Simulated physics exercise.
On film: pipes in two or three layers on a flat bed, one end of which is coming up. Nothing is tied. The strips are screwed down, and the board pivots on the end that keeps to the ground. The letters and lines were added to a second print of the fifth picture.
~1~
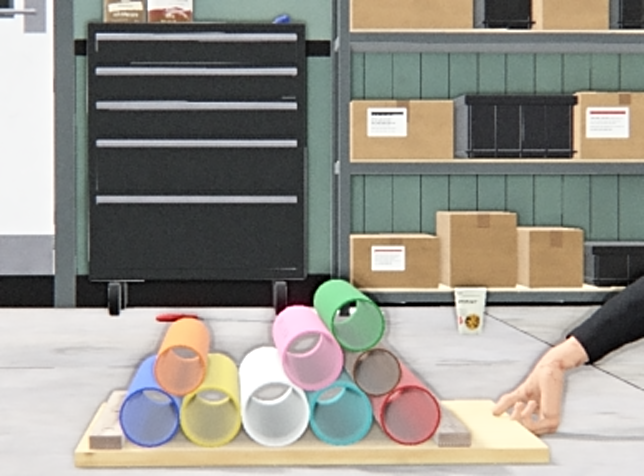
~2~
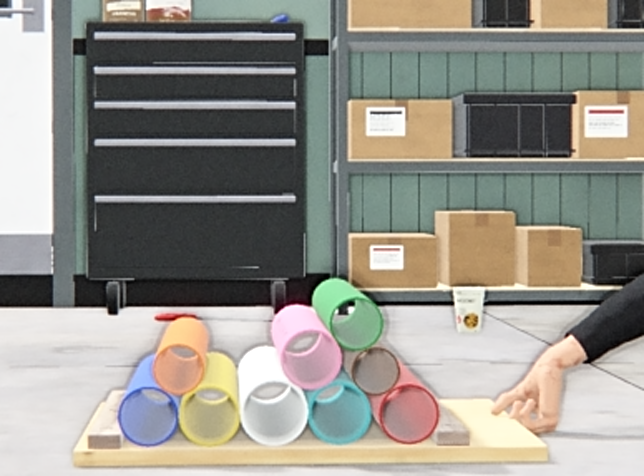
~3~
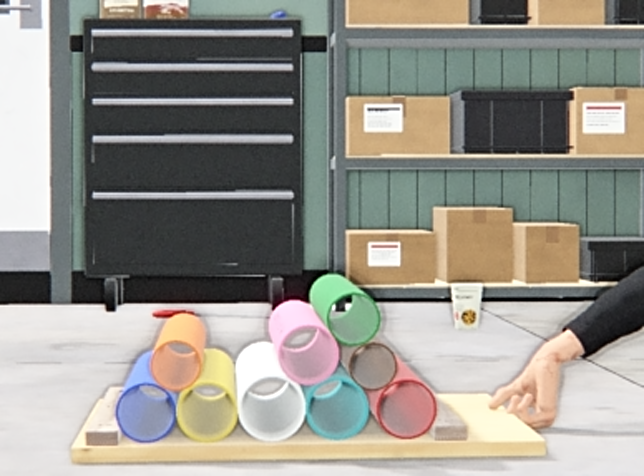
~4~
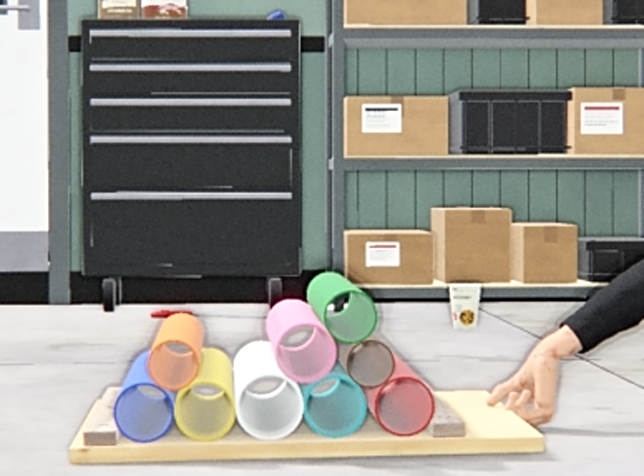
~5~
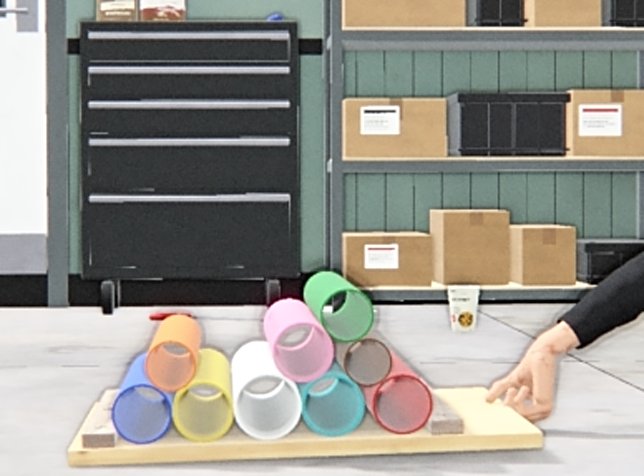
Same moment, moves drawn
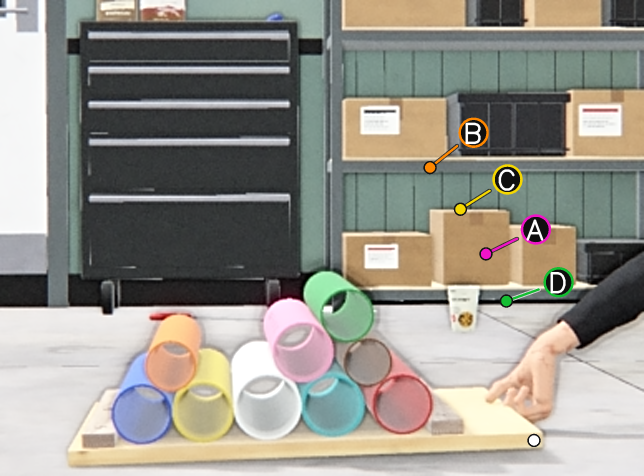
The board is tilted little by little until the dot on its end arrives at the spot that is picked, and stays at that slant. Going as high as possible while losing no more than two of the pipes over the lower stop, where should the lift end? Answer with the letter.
Raise it to A.
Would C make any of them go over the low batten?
Yes.
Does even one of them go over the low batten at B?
At B: Yes.
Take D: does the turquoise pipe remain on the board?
The turquoise pipe: Yes.
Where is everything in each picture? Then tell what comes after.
In the first picture, turquoise pipe (341, 415); red pipe (410, 415); orange pipe (180, 370).
In the second picture, orange pipe (179, 369); brown pipe (376, 371).
In the third picture, board (301, 418); red pipe (406, 409); blue pipe (146, 413).
In the fourth picture, board (300, 416); blue pipe (144, 413); yellow pipe (205, 411).
In the fifth picture, board (298, 416); blue pipe (142, 414); yellow pipe (203, 412).
On the marked copy, A at (486, 254); B at (430, 168); C at (461, 209); D at (506, 301); the white dot at (534, 440).
With A. Early on, board at 16°.
Further on, board at 26°.
At the end, board at 26°, none over the low batten.
As for the rest, B nine over the low batten; C nine over the low batten; D none over the low batten.
